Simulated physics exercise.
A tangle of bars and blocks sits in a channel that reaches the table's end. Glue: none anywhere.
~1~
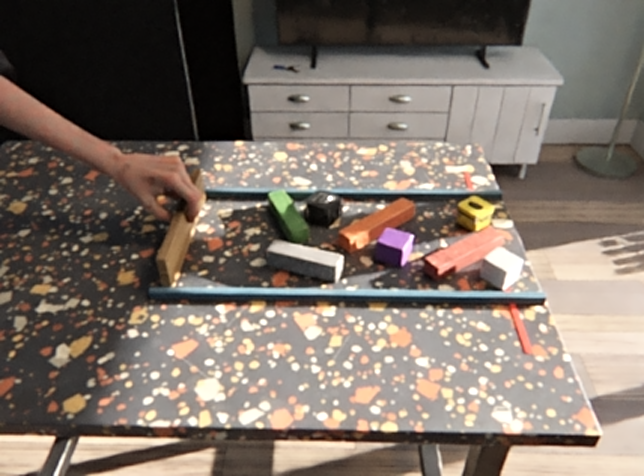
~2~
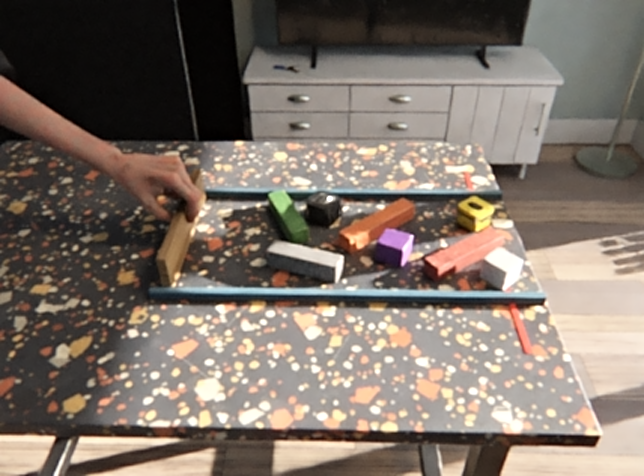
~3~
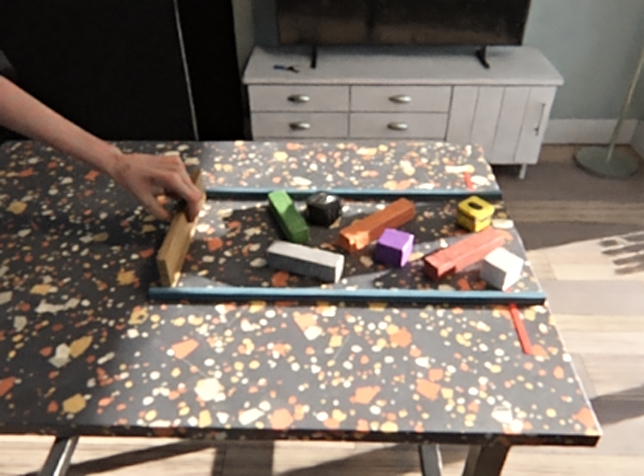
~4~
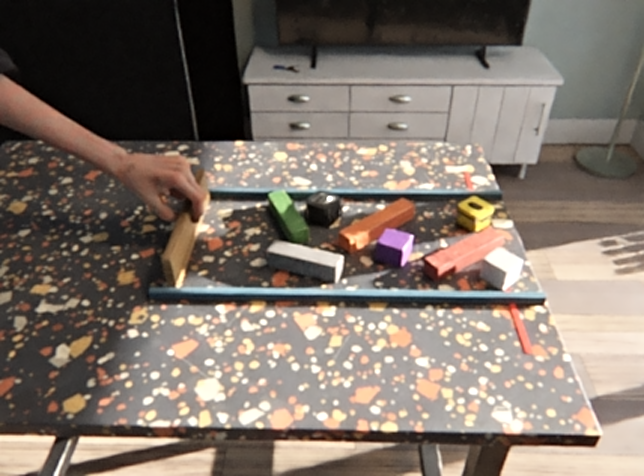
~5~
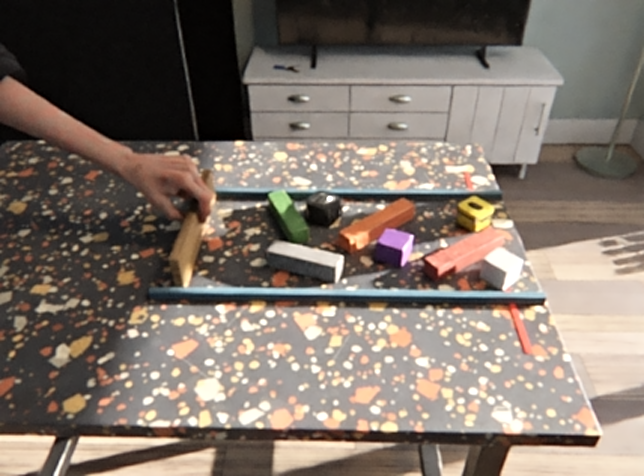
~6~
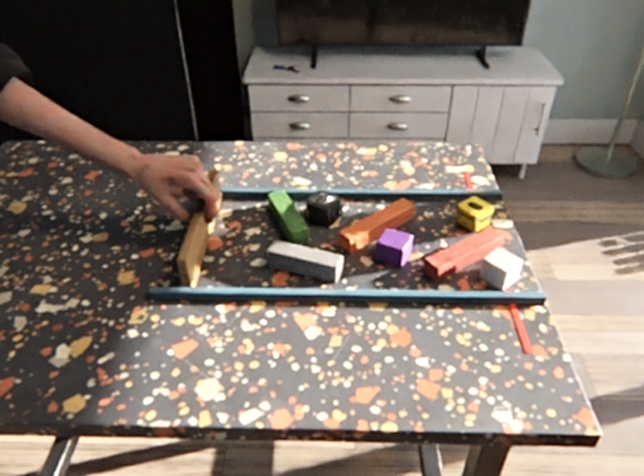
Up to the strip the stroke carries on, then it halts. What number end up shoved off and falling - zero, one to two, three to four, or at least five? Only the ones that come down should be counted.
The count is at least five.
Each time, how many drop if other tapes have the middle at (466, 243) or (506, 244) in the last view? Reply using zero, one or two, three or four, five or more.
Either three or four; more than four.
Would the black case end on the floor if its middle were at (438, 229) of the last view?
In the end it falls away.
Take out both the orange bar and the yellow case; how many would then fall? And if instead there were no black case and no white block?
Taking the two tries in turn, it comes to 3 and 3.
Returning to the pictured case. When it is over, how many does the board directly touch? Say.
So the total is 2.
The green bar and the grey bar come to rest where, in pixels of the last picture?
Roughly at (494, 219) and at (541, 276), in that order.
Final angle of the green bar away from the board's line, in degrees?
It sits some 0° out of line.
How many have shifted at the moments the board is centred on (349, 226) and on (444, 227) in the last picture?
Counts: 5 and 8.
A little later, none off yet; white block at rest near (501, 269); yellow case at rest near (474, 215); red bar at rest near (465, 253).
When it is over, the number that fall off is five or more; down, black case, orange bar, purple block, red bar, yellow case and white block.
